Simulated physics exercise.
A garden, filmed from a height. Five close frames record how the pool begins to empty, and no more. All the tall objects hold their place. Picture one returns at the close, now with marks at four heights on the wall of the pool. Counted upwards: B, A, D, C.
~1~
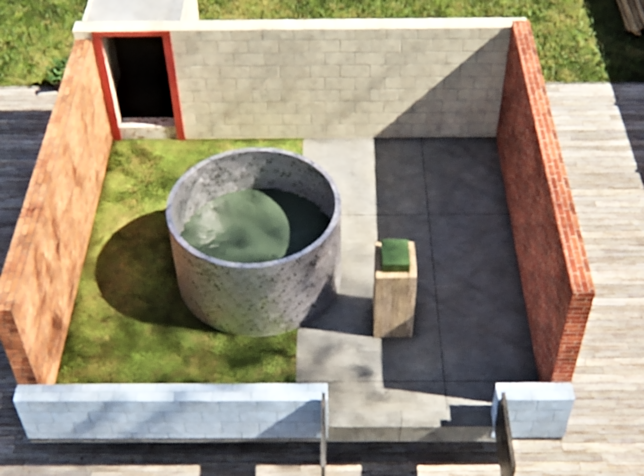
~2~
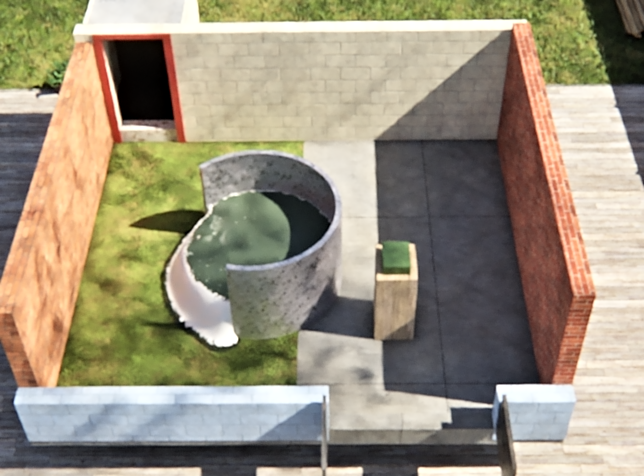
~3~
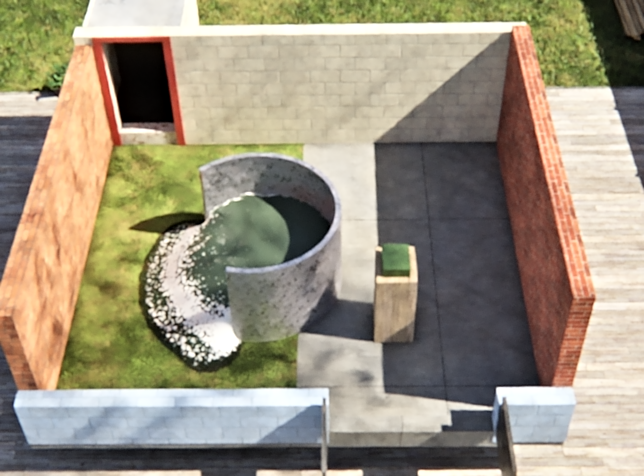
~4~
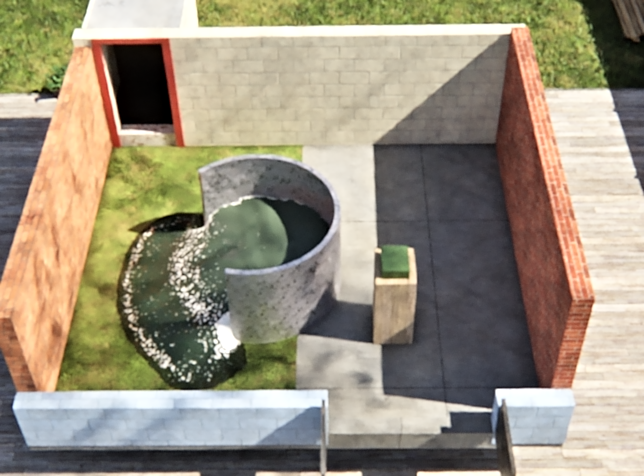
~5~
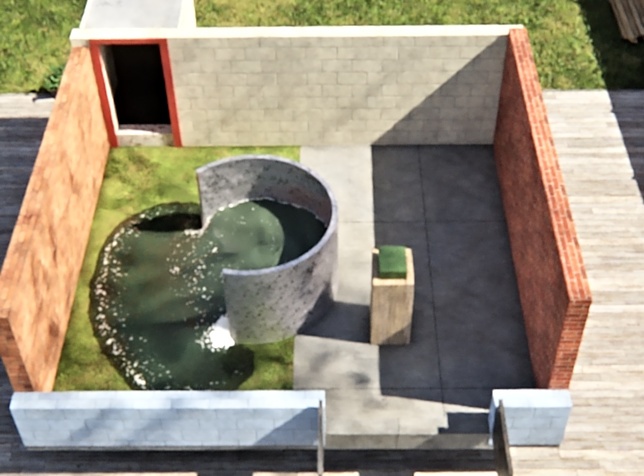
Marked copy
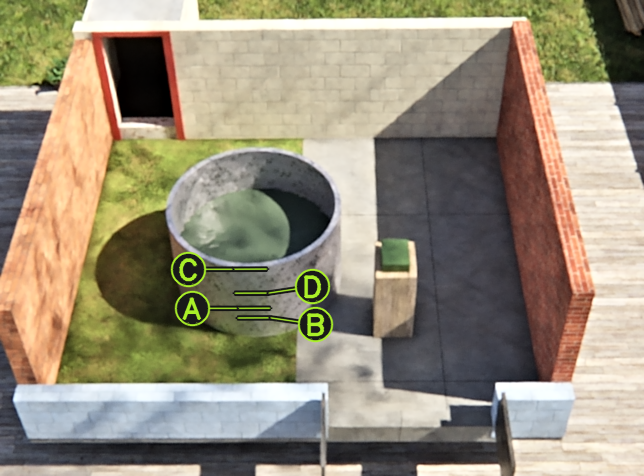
In a walled yard seen from above, the left side of a round stone tank opens, and dark green water pours through the gap, spreading across the grass in a widening, white-flecked pool while the small block beside it stays put.
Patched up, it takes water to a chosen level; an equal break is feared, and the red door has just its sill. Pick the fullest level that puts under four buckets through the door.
Choose D.
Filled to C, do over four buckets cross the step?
Yes.
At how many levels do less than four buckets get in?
Three.
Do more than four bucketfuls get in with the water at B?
No, not at all.
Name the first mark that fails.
C.
On the marked copy, A at (253, 308); B at (254, 317); C at (249, 269); D at (251, 293); from the bottom up B, A, D, C.
If A is chosen, nothing gets over.
If B is chosen, nothing gets over.
If C is chosen, about 14 bucketfuls get in.
If D is chosen, a bucket or two gets in.
